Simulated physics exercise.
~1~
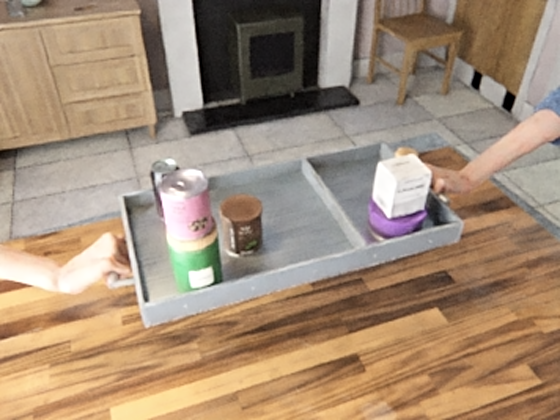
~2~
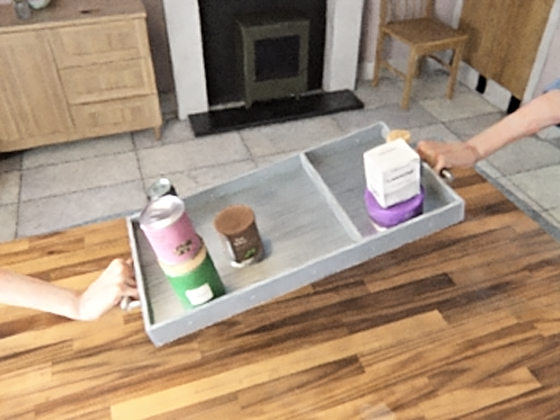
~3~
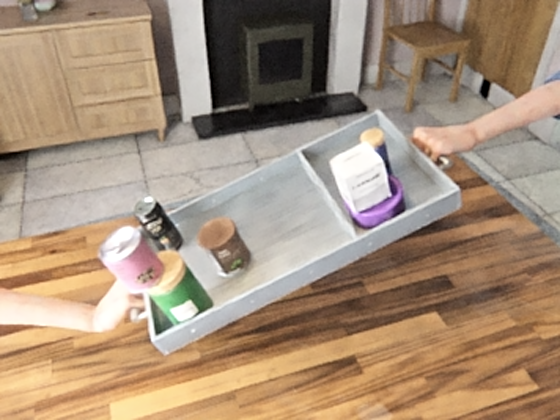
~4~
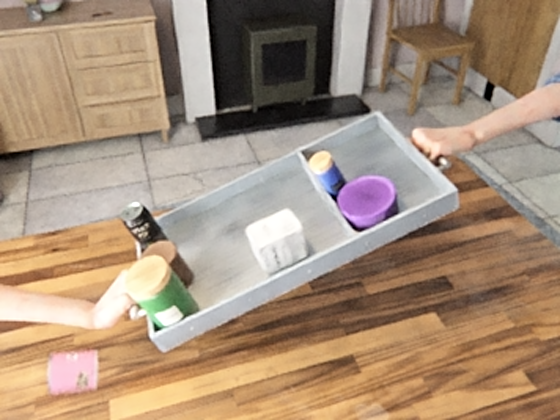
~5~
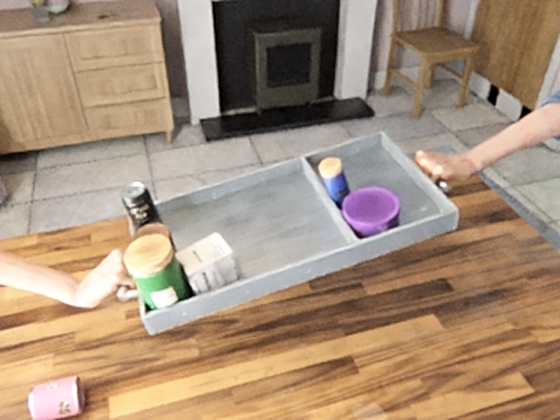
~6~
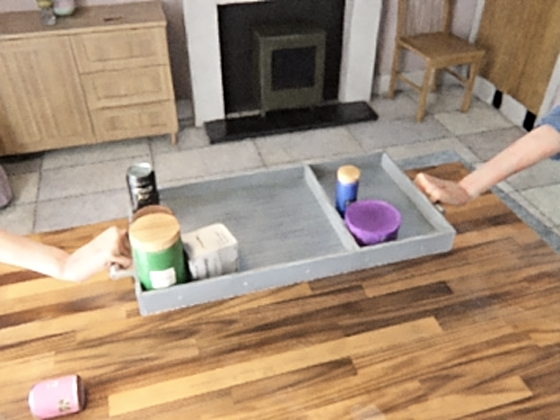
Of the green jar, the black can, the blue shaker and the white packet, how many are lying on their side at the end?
One of them is, the white packet.
Two hands hold a grey divided tray over a striped wooden table, seen from slightly above, with a fireplace behind. A pink tin stands on a green jar at the left near a black can, a brown tin sits mid-tray, and a white packet rests on a purple tub at the right, before a blue shaker. The hands tip the tray left edge down, and the pink tin falls onto the table. The packet drops off the tub and slides left with the brown tin. The hands level the tray, leaving the packet on its side by the upright green jar.
